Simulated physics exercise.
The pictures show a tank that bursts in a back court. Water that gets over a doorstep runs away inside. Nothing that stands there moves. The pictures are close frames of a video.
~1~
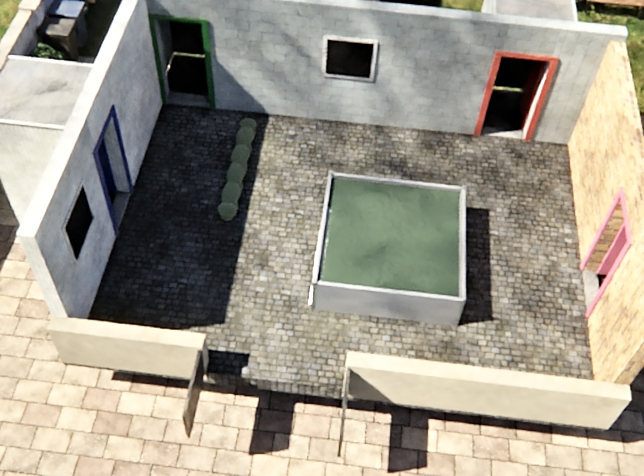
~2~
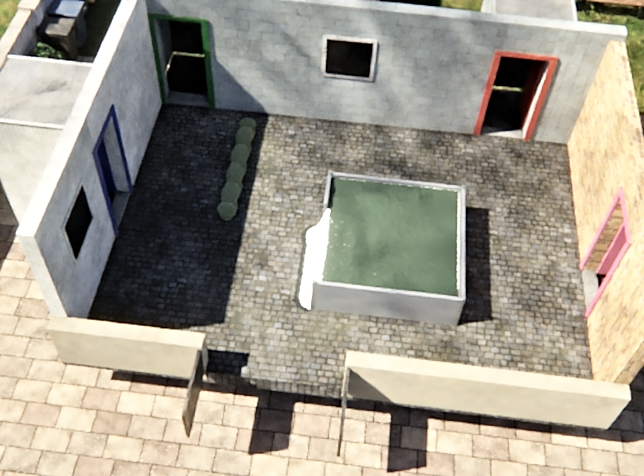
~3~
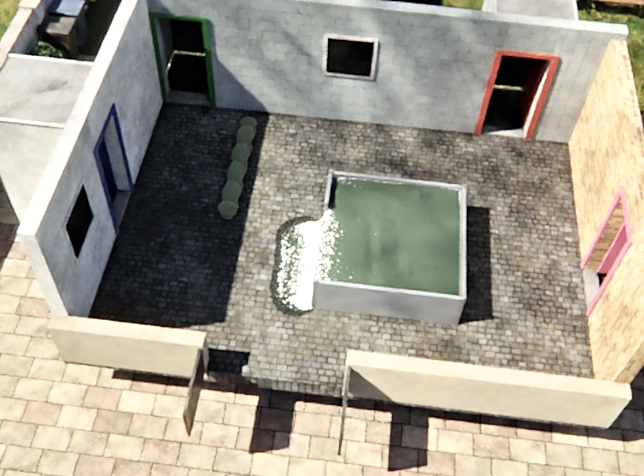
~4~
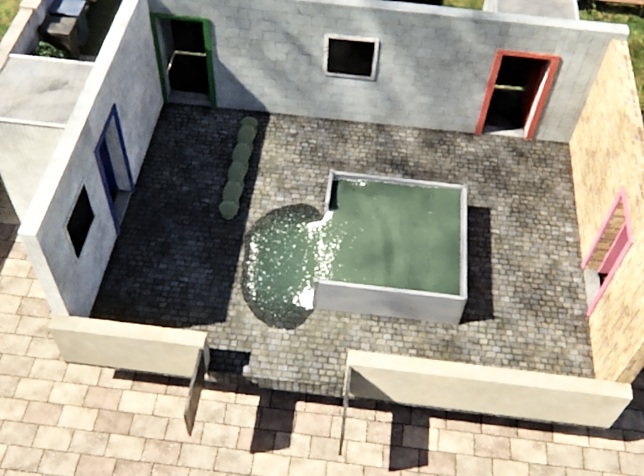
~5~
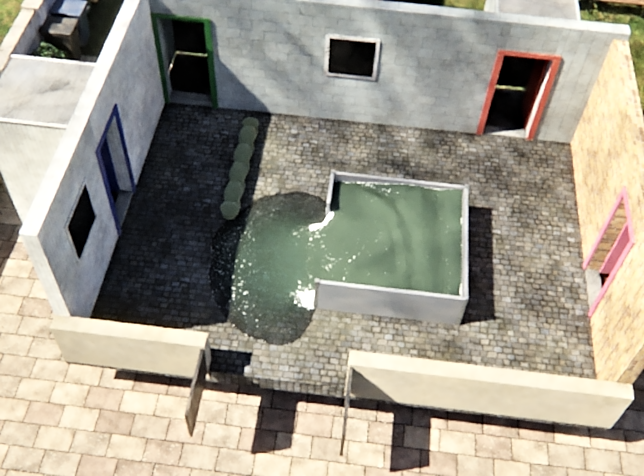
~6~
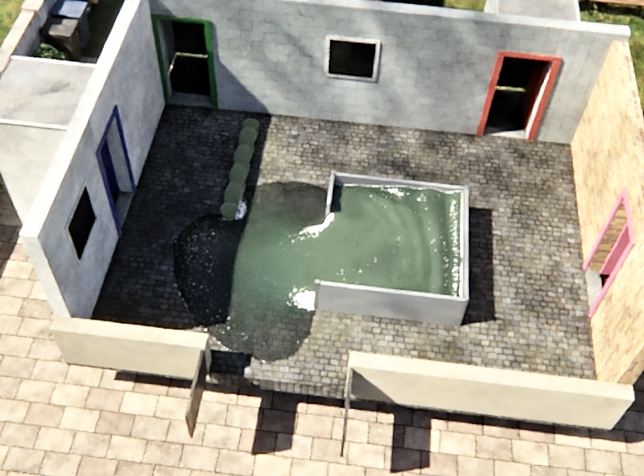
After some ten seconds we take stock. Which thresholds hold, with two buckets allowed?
One by one: The green door takes more than that; the red door stays under that; the blue door takes more than that; the pink door stays under that.
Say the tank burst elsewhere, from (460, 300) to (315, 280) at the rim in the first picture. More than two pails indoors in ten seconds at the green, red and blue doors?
In short: Green door is under, red door passes that mark, blue door keeps below it.
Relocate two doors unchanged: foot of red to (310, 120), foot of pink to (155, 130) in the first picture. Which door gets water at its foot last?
The green-painted one.
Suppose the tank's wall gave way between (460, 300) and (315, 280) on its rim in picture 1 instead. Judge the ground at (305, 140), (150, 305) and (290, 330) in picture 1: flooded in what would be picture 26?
One after the other: Not flooded, covered, covered.
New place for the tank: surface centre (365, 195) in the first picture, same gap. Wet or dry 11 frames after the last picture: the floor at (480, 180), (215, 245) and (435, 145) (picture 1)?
In turn: No water, under water, dry.
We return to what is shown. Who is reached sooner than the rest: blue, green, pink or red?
That is the blue door.
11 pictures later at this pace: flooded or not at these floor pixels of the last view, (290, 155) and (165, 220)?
In turn: Under water, wet.
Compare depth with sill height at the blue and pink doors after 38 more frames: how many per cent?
Near 180 and 0 in a hundred.
A moment on, water covers 30 % of the floor; the green door not reached, the red door not reached, the blue door under two buckets in, the pink door not reached.
Next, water covers 35 % of the floor; the green door not reached, the red door not reached, the blue door far over two buckets in, the pink door not reached.
Then, water covers 40 % of the floor; the green door wet at the sill, nothing in, the red door not reached, the blue door far over two buckets in, the pink door not reached.
Later, water covers 55 % of the floor; the green door over two buckets in, the red door not reached, the blue door far over two buckets in, the pink door not reached.
In the end, water covers 75 % of the floor; the green door far over two buckets in, the red door wet at the sill, nothing in, the blue door far over two buckets in, the pink door not reached.
